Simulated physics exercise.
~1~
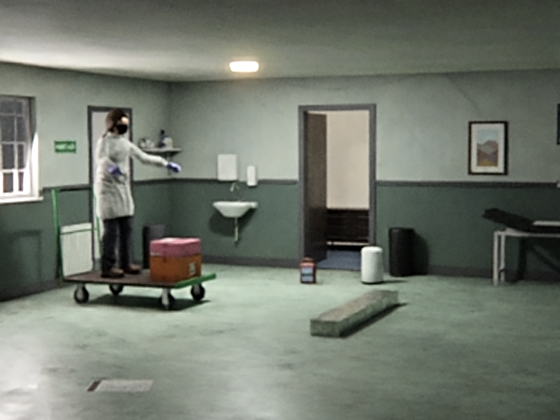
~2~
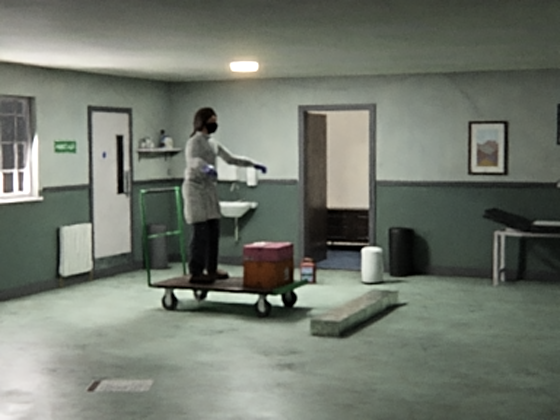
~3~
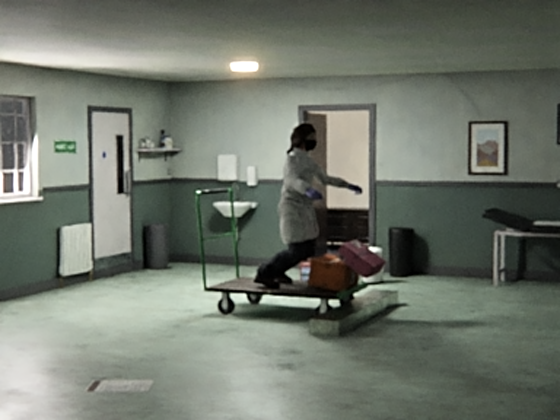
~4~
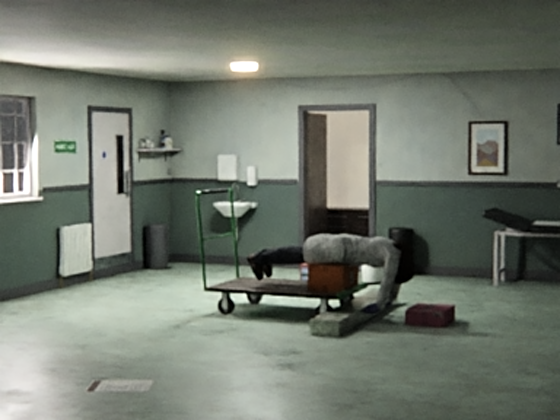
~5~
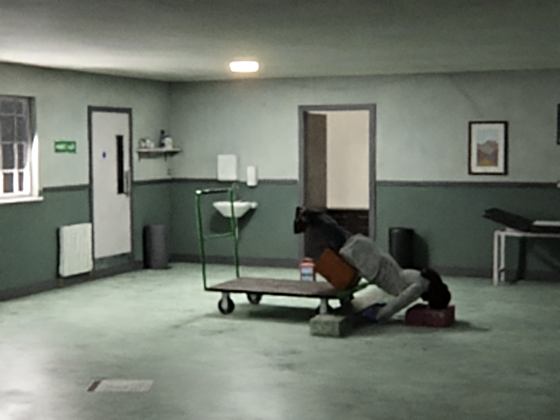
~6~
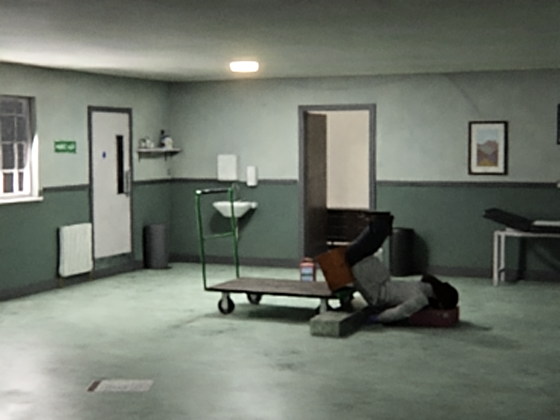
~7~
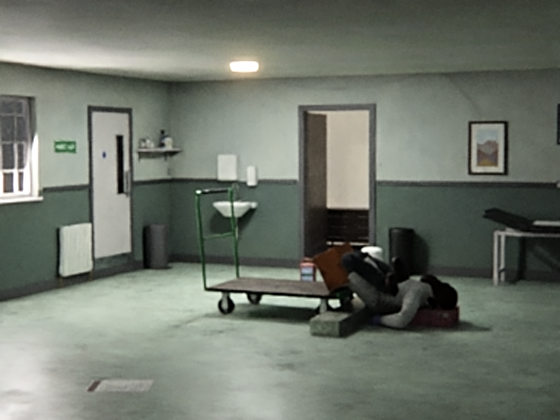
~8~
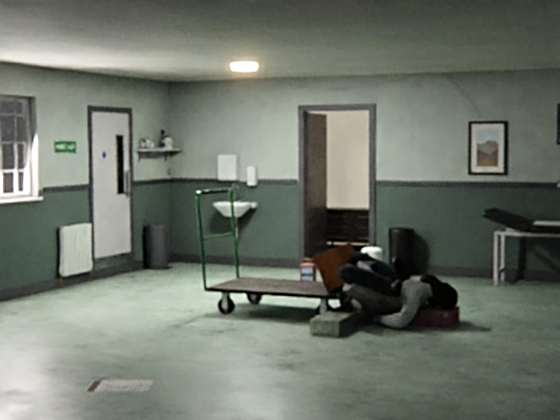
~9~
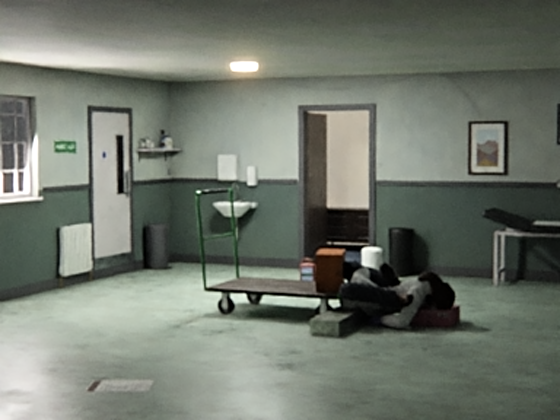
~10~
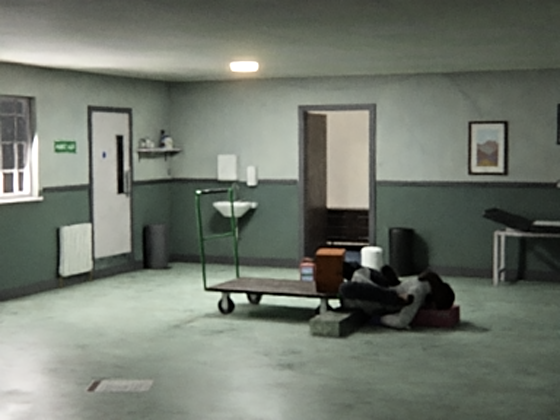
A masked worker in a pale coat rides standing on a flat green-handled trolley, seen from a fixed spot across a dim green-walled clinic room with a sink, an open doorway and a framed picture. A pink parcel sits on an orange carton at the worker's right. The trolley rolls right and stops against a low kerb. The parcel tumbles off the front, and the worker pitches forward over the carton, then dives headfirst to the floor. The worker ends curled beyond the deck, head by the overturned parcel, with the tipped carton near the trolley's front end.
